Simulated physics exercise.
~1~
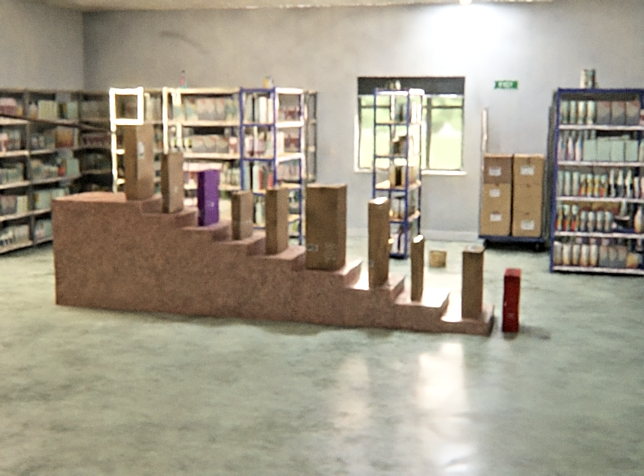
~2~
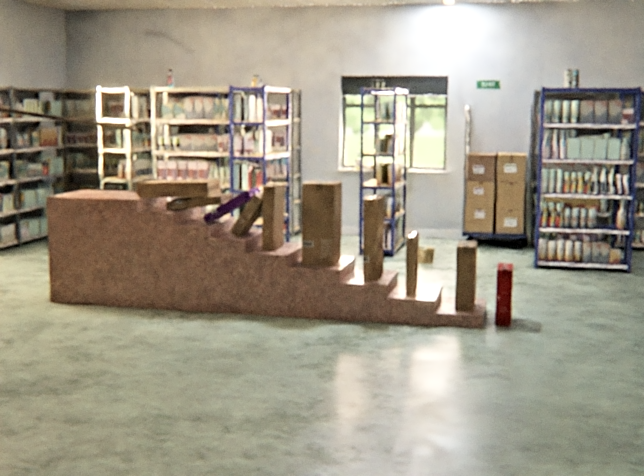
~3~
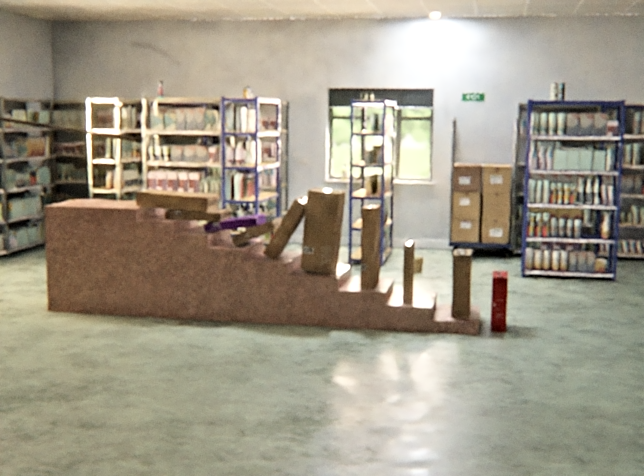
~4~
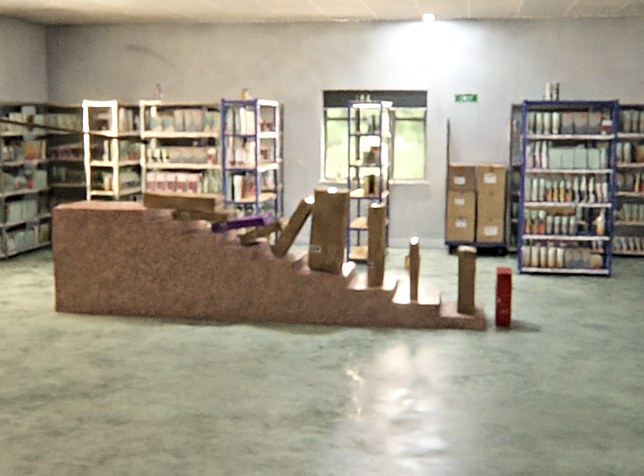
Tall cartons on a stepped block toppling rightward from the top, the purple one falling, the lower ones and red one left standing.
